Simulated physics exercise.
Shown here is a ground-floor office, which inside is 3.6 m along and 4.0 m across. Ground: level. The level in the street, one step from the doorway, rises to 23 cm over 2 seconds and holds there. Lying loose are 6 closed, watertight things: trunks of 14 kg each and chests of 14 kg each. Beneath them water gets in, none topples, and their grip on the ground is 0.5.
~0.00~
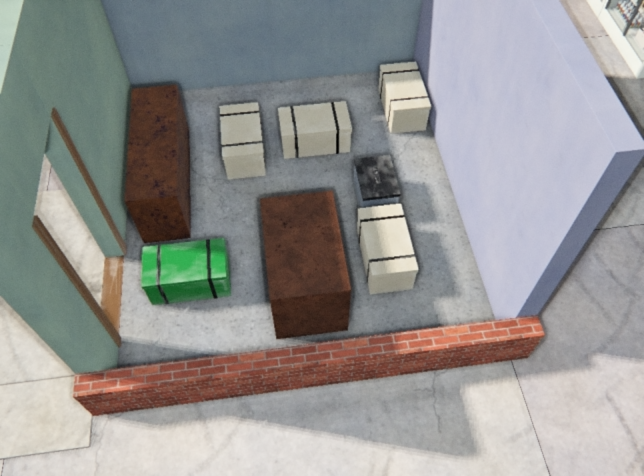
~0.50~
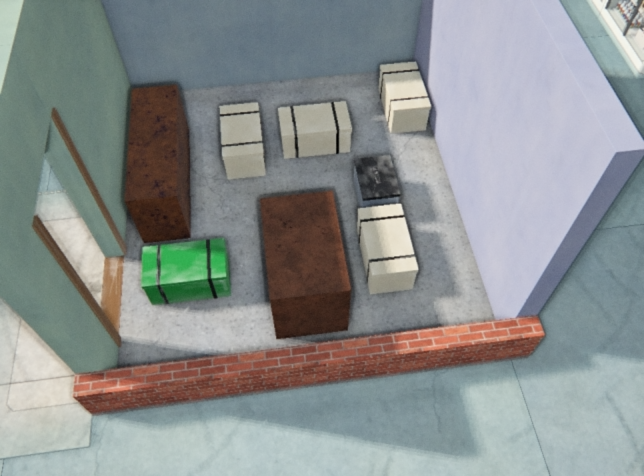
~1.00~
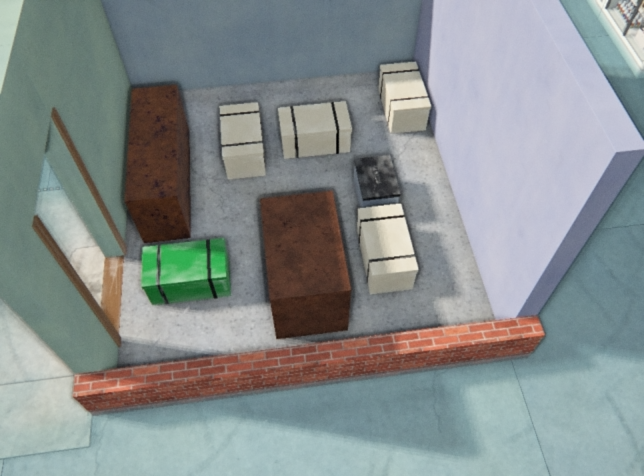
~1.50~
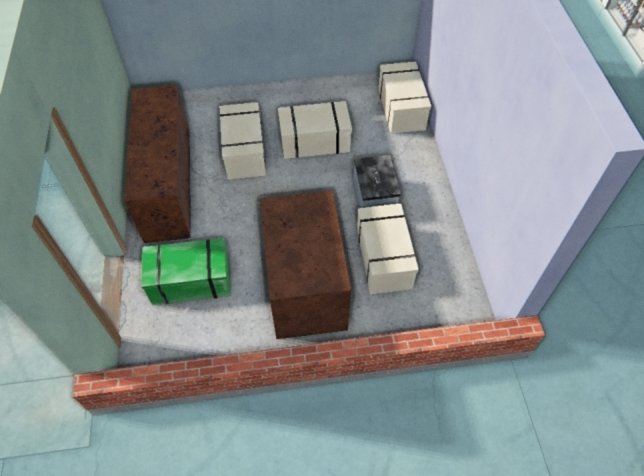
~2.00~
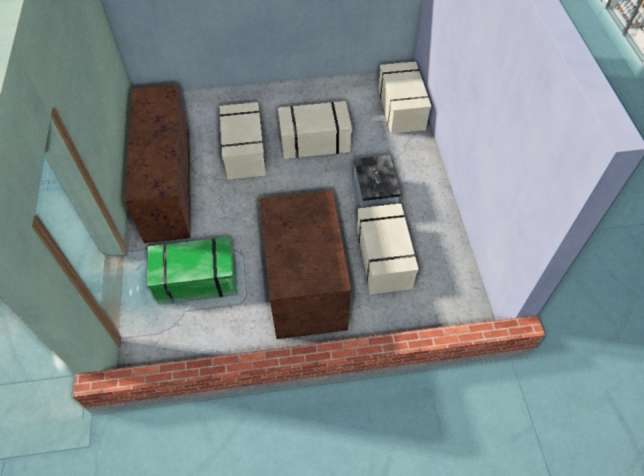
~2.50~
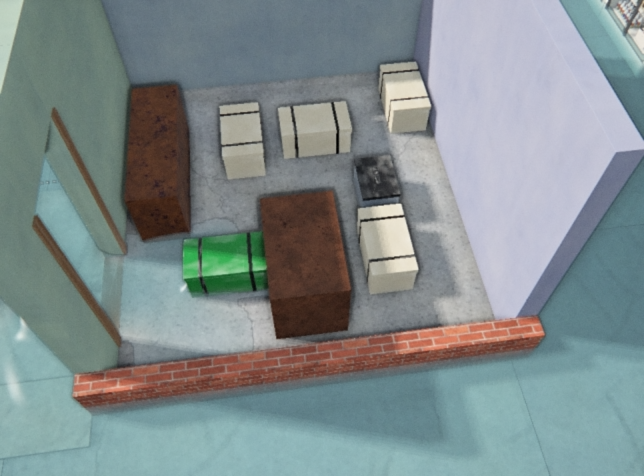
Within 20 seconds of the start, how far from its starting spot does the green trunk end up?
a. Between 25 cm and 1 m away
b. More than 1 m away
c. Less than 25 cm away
More than 1 m away.
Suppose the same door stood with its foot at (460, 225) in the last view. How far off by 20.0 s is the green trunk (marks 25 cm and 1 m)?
Result for the green trunk - displaced slightly.
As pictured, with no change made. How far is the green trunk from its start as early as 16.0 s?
Close to 200 cm.
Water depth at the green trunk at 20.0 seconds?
Around 17 cm.
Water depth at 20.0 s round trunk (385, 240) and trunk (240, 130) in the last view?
First about 17 cm, second about 18 cm.
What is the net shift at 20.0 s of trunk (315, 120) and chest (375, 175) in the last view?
First 100 cm, then 60 cm.
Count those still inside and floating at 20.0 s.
At that moment it comes to 6.
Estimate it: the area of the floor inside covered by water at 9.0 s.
Roughly 13 m2 of it is wet.
After 4.0 s the green trunk is near (223, 252), 0.4 m from its start, afloat; 1 afloat.
After 9.0 s the green trunk is near (264, 98), 2.3 m from its start, afloat; 6 afloat.
After 16.0 s the green trunk is near (249, 118), 1.9 m from its start, afloat; 6 afloat.
After 20.0 s the green trunk is near (396, 133), 2.7 m from its start, afloat; 6 afloat.
